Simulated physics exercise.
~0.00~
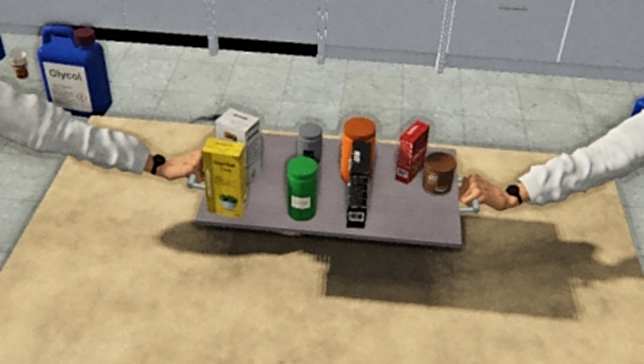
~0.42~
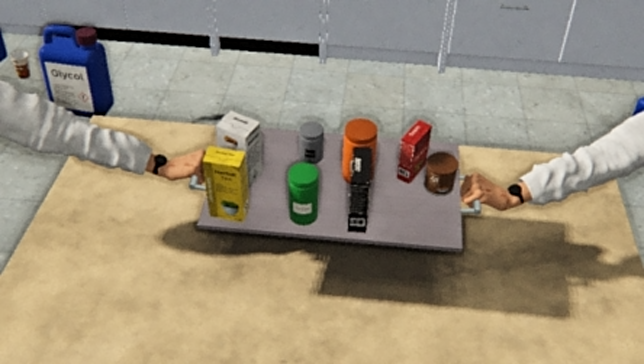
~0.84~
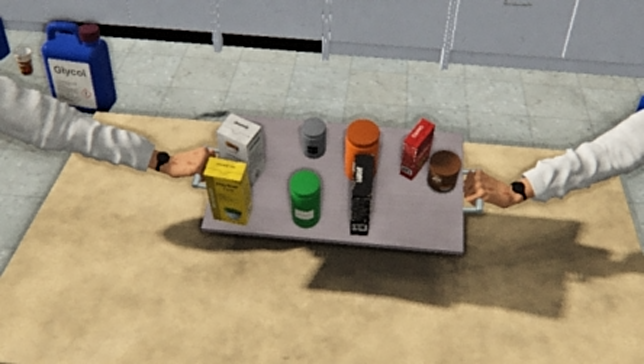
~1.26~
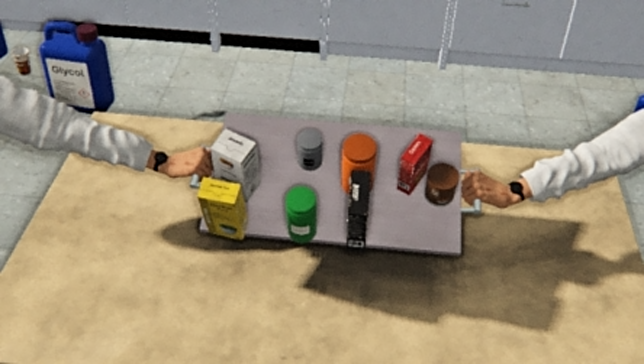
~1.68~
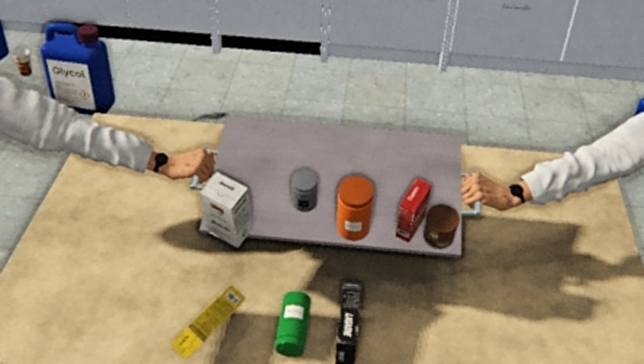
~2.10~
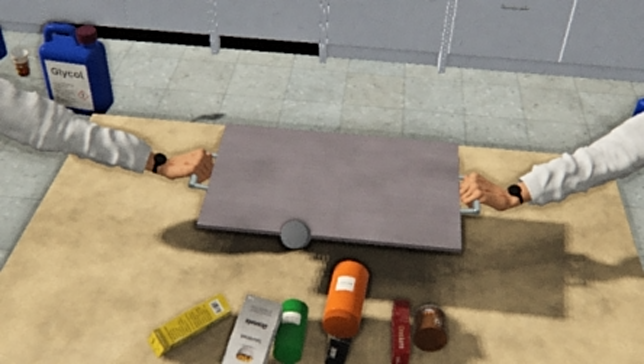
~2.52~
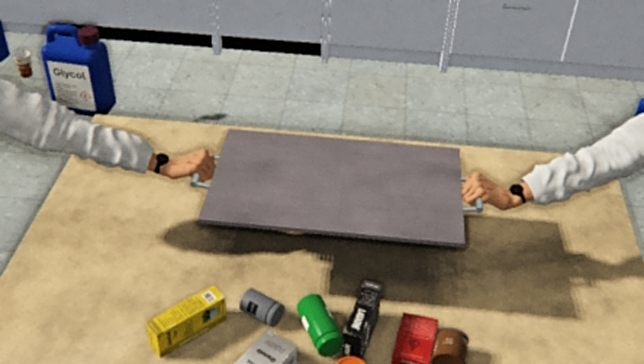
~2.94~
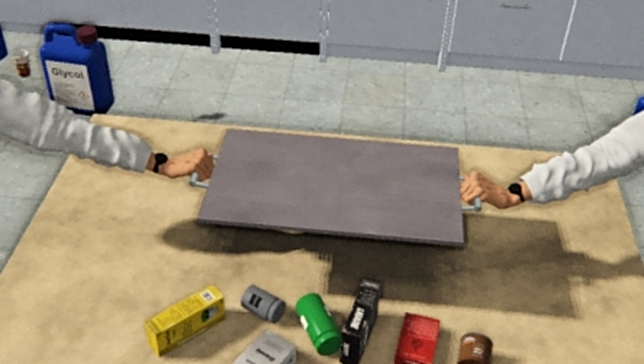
The video shows two hands holding a plain rimless tray of mixed packets, jars and a tin above a table. The near edge dips, the yellow packet, green jar and black packet drop first, then the rest follow, and the tray levels out empty above the scattered items.
